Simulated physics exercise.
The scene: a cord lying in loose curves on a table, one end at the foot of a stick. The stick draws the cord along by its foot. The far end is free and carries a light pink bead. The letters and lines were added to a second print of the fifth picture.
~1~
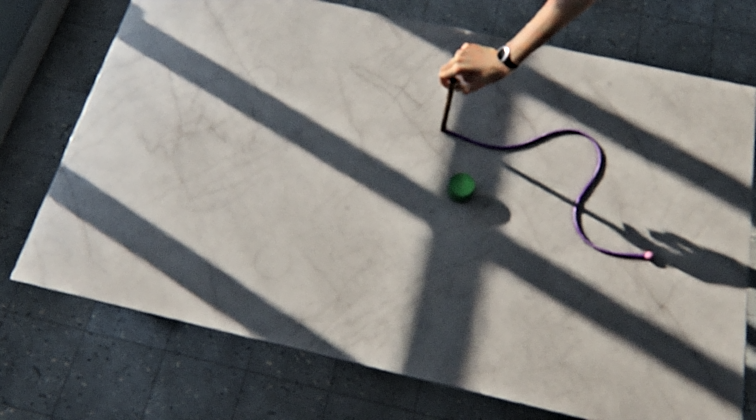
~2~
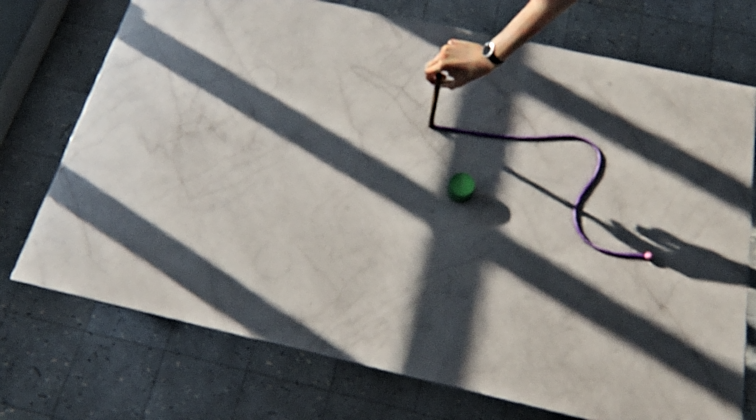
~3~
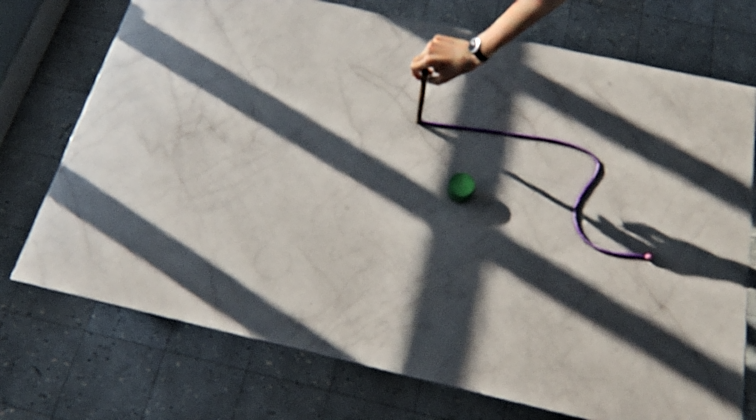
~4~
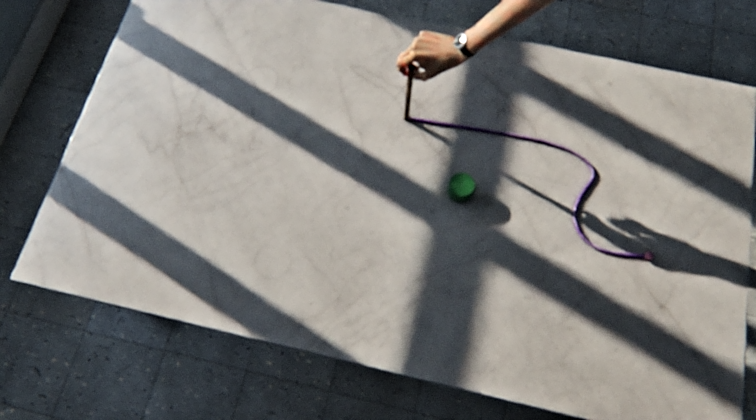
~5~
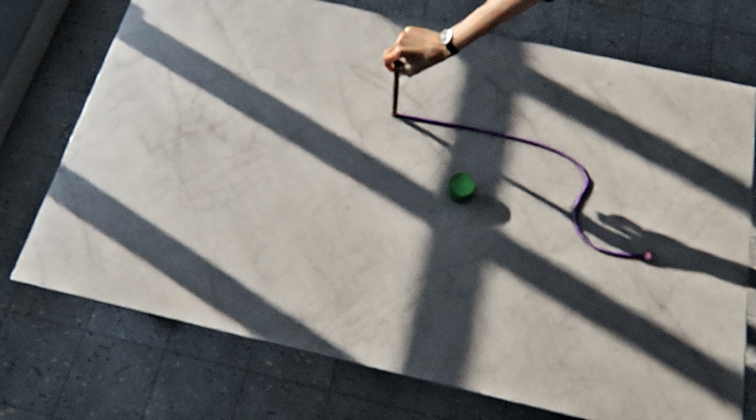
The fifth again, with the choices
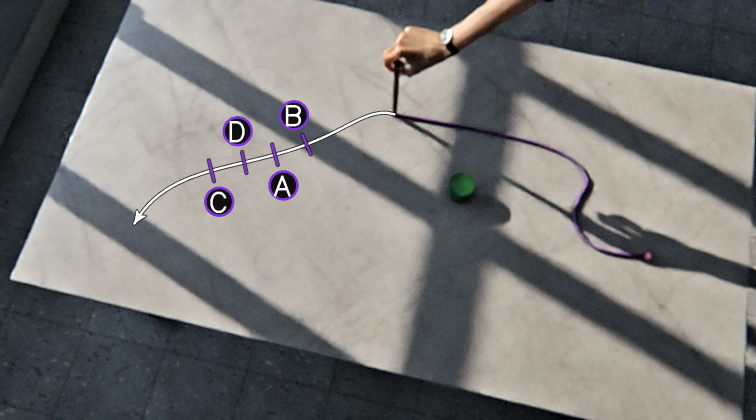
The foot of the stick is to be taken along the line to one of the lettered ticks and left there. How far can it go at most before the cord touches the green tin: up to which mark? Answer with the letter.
No farther than A.
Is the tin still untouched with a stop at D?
No.
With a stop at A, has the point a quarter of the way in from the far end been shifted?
Yes.
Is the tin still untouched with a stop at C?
No.
On the copy, A at (275, 155); B at (307, 144); C at (211, 171); D at (244, 162); the route from (395, 114) via (259, 159) to (134, 224).
On A. First, foot of the stick (352, 123), middle of the cord (518, 157), free end (649, 256).
Then, foot of the stick (312, 143), middle of the cord (481, 167), free end (634, 253).
Finally, foot of the stick (275, 155), middle of the cord (447, 171), free end (608, 237); nothing has been touched.
By contrast, B is safe but short; C brings the cord against the tin; D brings the cord against the tin.
